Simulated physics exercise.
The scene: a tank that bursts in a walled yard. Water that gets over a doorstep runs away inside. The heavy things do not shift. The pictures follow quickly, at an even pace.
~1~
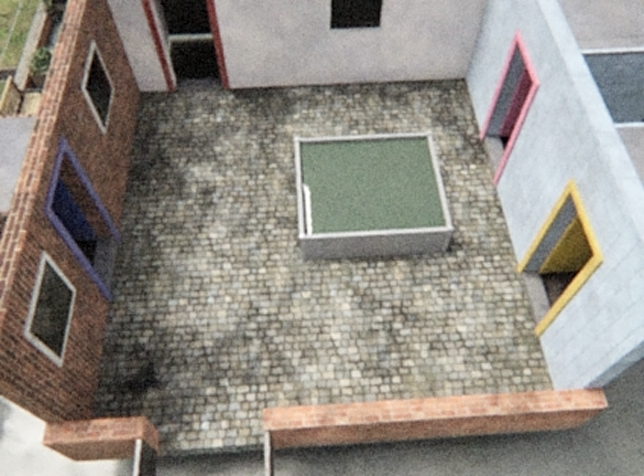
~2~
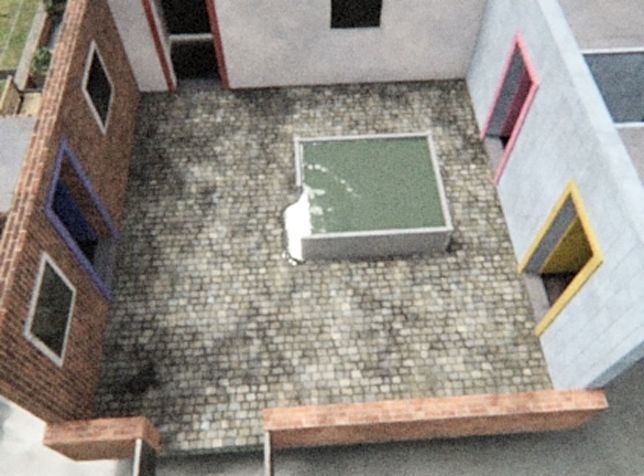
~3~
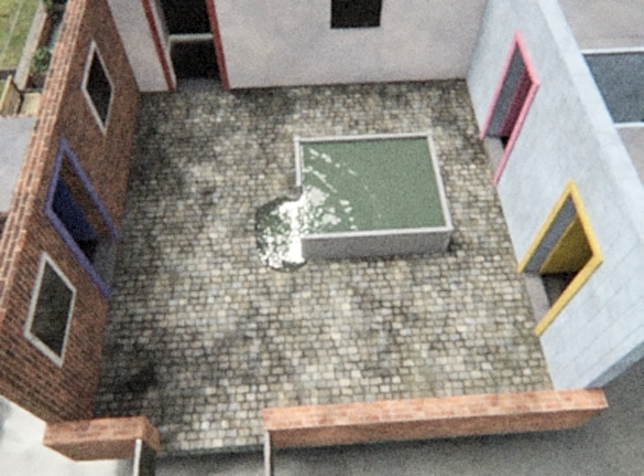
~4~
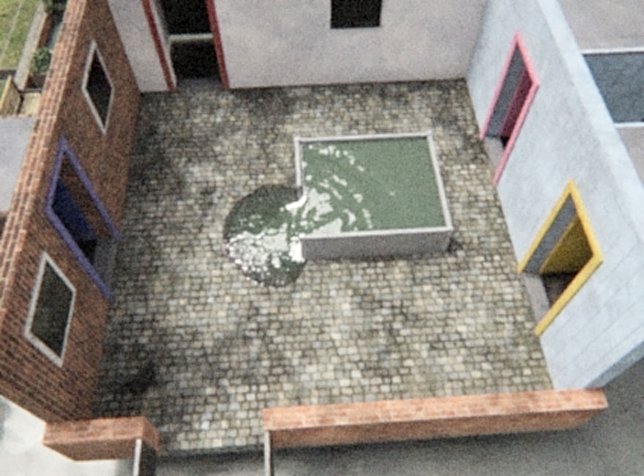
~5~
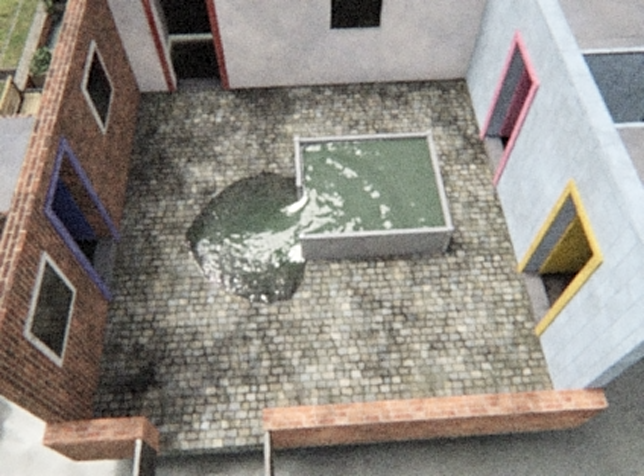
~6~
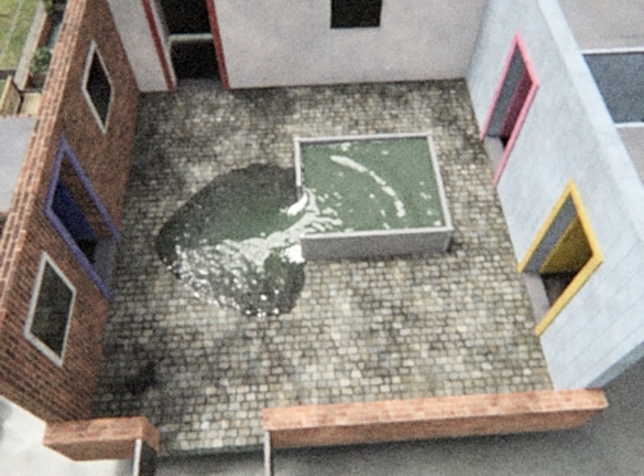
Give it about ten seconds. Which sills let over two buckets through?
The red door floods; the yellow door holds within the limit; the pink door holds within the limit; the blue door holds within the limit.
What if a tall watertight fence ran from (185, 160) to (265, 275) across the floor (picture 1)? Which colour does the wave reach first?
It is the red-painted one.
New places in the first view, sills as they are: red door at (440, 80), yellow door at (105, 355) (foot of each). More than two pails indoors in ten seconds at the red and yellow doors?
The red one stays under; the yellow one goes over.
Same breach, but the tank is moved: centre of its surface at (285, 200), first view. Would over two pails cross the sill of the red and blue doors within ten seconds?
Red lets more in, blue lets more in.
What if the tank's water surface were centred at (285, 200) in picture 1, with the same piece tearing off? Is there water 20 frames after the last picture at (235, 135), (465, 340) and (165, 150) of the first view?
As listed: Wet, no water, under water.
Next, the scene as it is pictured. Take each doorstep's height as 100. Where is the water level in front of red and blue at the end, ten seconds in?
In turn 150 and 30 per cent.
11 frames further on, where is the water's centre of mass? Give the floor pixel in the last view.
Close to (293, 229).
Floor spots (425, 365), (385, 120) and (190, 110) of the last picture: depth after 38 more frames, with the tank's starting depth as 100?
Roughly 4, 2 and 14 per cent, in turn.
A moment on, water covers 25 % of the floor; the red door not reached, the yellow door not reached, the pink door not reached, the blue door wet at the sill, nothing in.
Next, water covers 35 % of the floor; the red door not reached, the yellow door not reached, the pink door not reached, the blue door wet at the sill, nothing in.
Then, water covers 35 % of the floor; the red door under two buckets in, the yellow door not reached, the pink door not reached, the blue door wet at the sill, nothing in.
Later, water covers 65 % of the floor; the red door over two buckets in, the yellow door not reached, the pink door not reached, the blue door wet at the sill, nothing in.
In the end, water covers 95 % of the floor; the red door over two buckets in, the yellow door wet at the sill, nothing in, the pink door wet at the sill, nothing in, the blue door wet at the sill, nothing in.
